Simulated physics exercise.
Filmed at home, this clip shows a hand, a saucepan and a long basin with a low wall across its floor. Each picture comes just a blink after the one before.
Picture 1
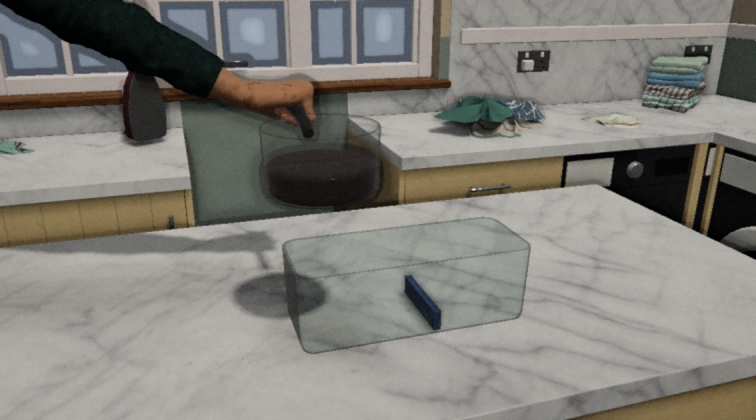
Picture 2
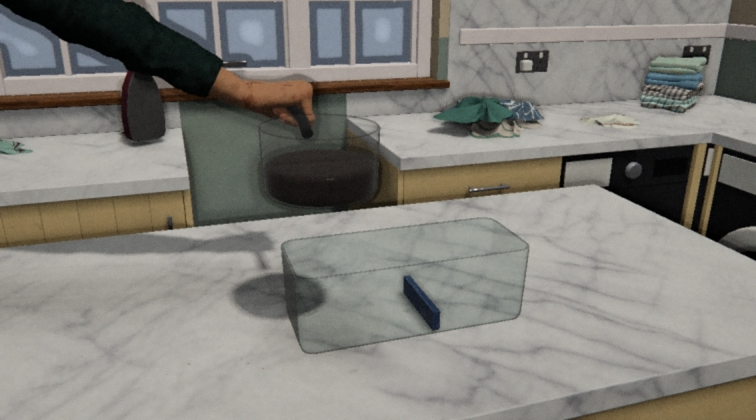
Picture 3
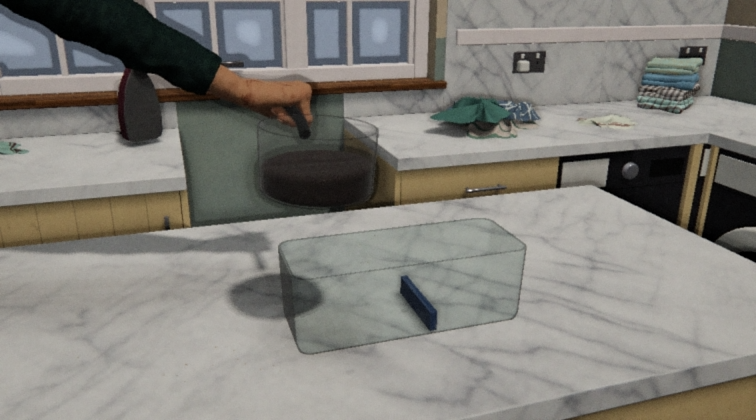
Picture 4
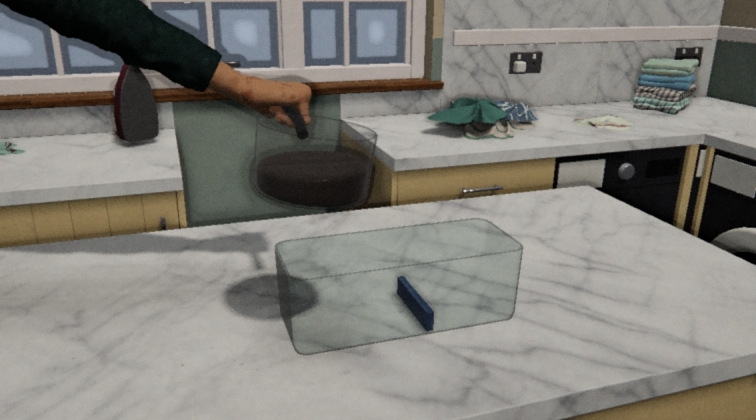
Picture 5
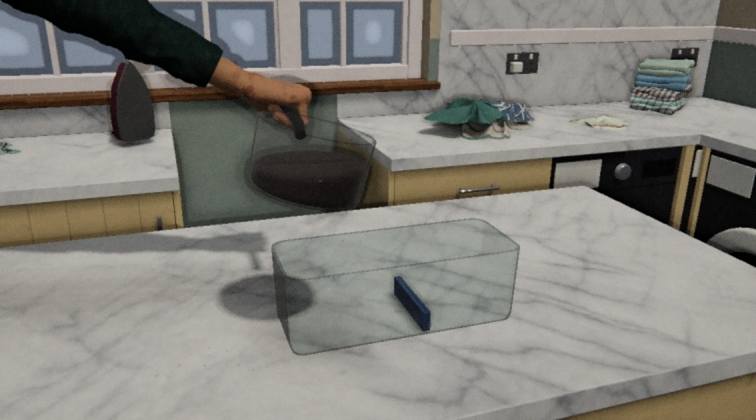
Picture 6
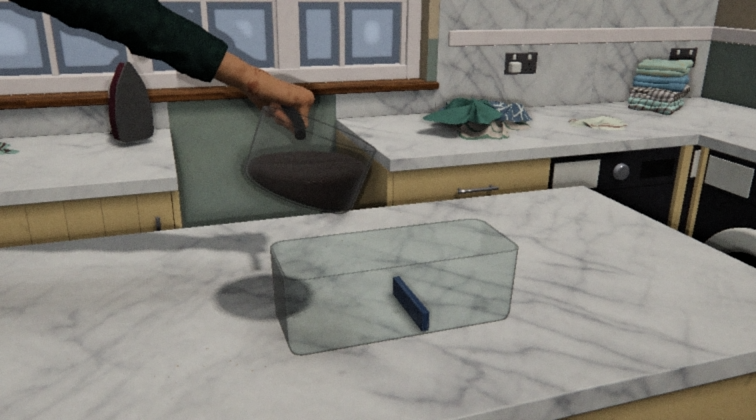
The clip shows a hand holding a clear saucepan of dark liquid above a marble counter, behind a clear long basin with a low blue wall inside, and gradually tilting the pan down to the right while the liquid shifts.
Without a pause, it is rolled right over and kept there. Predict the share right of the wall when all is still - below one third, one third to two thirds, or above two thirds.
The share right of the wall does not reach a third.
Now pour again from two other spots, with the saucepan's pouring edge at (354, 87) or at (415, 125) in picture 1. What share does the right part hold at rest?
10 and 65 per cent.
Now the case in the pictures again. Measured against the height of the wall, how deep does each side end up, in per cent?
70 left, 20 right, give or take.
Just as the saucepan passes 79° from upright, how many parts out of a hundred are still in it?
Near 60 percent is still in there.
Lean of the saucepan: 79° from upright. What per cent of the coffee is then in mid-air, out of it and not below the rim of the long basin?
It comes to around 30 per cent.
A moment on, the saucepan is tipped on its side and 62 per cent is still to pour, 9 is left of the wall and 0 right of it.
Next, the saucepan is tipped right over and 12 per cent is still to pour, 65 is left of the wall and 12 right of it.
Then the saucepan is tipped right over and 0 per cent is still to pour, 82 is left of the wall and 16 right of it.
Later the saucepan is tipped right over and 0 per cent is still to pour, 82 is left of the wall and 17 right of it.
In the end 82 per cent lies left of the wall, 17 right of it and 1 outside.
